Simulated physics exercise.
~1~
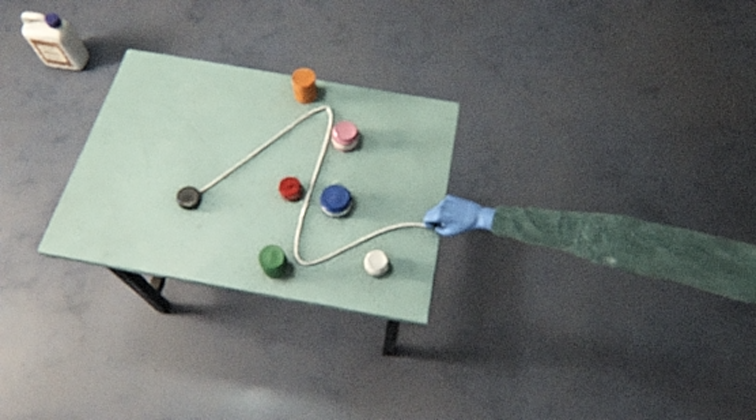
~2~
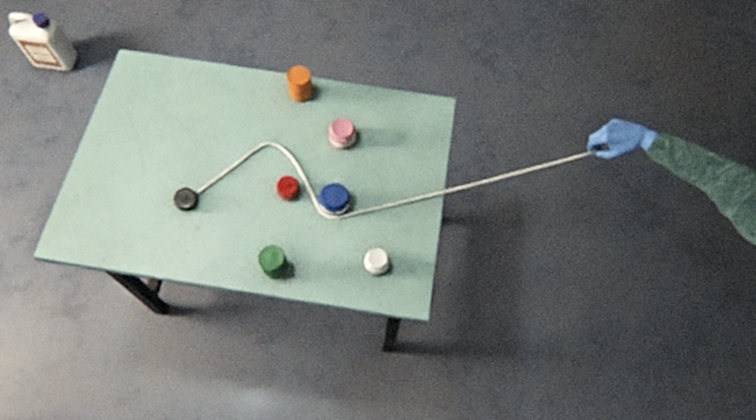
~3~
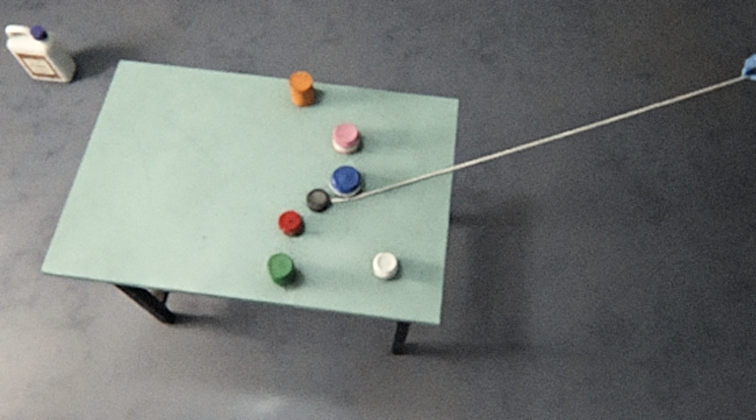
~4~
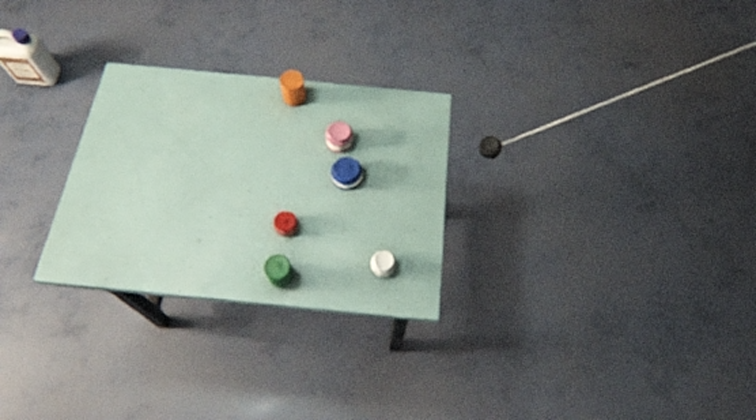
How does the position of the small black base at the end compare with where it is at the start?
At the start it sits on the left part of the table, and by the end it is off the tabletop, beyond the right edge and a little higher in view.
We see a blue-gloved hand pull a white cord rightward from a green table holding six round containers, dragging a small black base between the red and blue ones, which shift slightly apart. The base ends up clear of the table's right edge, with every container still upright.
